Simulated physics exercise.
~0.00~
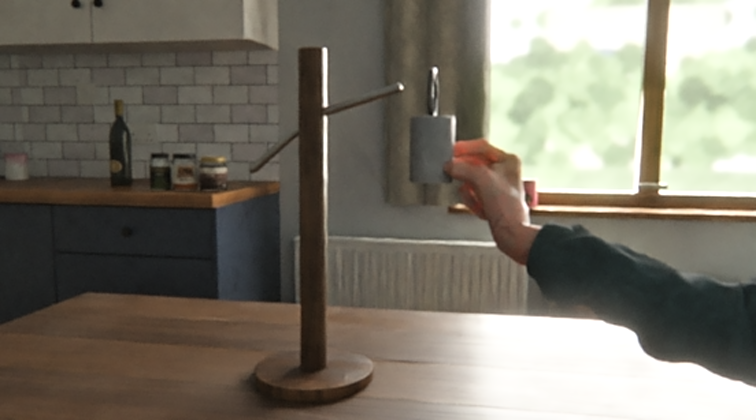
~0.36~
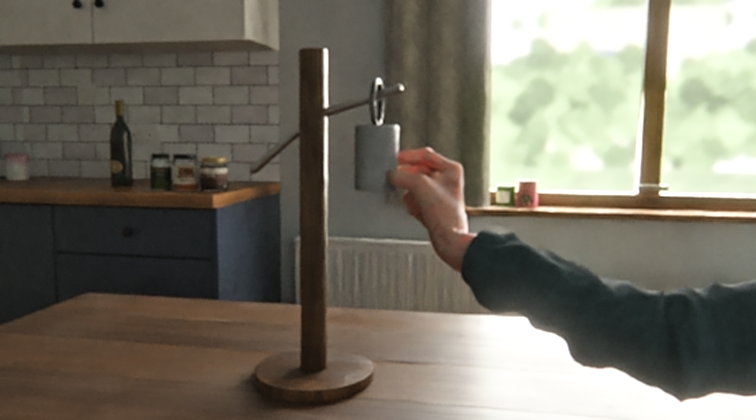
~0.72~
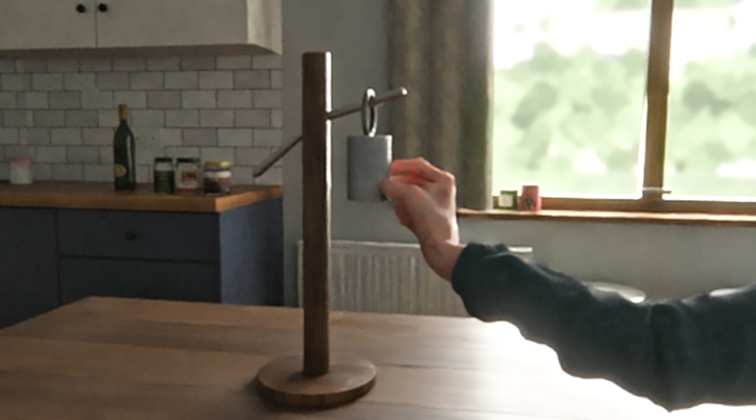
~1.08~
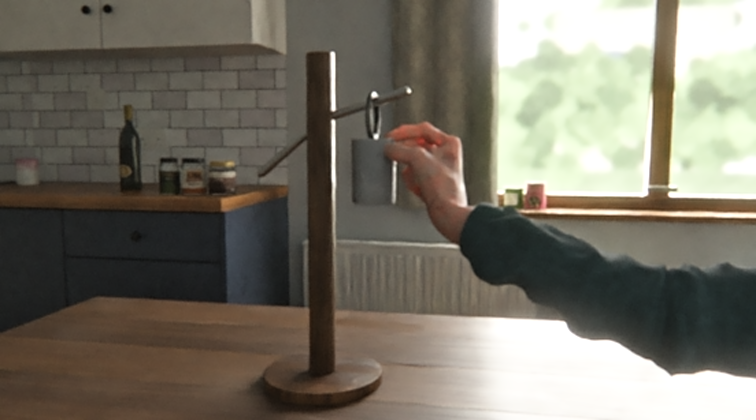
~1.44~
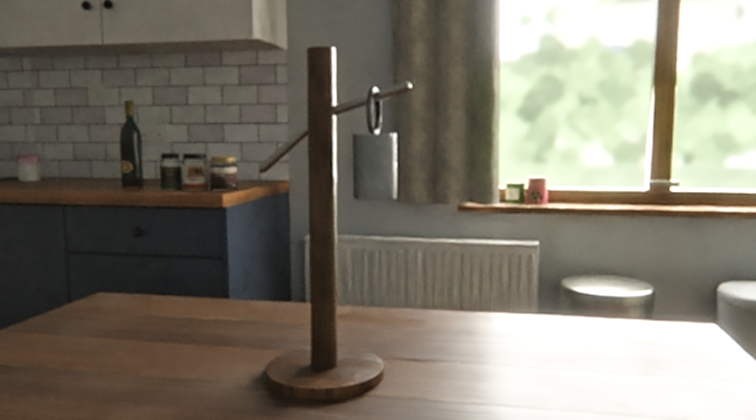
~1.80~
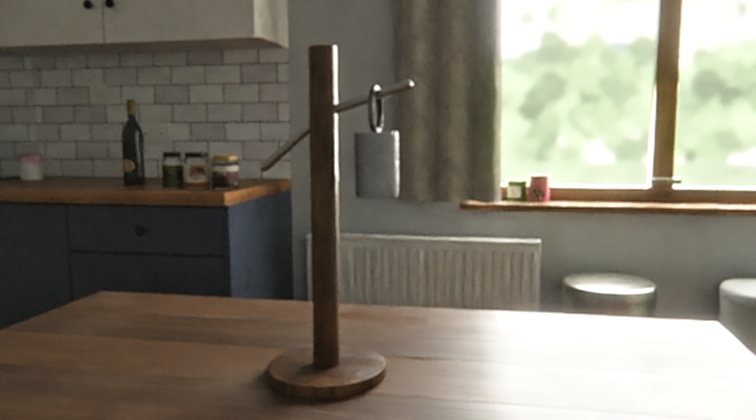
In a kitchen, a hand brought a grey lantern leftward to a wooden peg stand on the table, hooked its ring over the slanting peg, then let go and drew away, leaving the lantern hanging there.
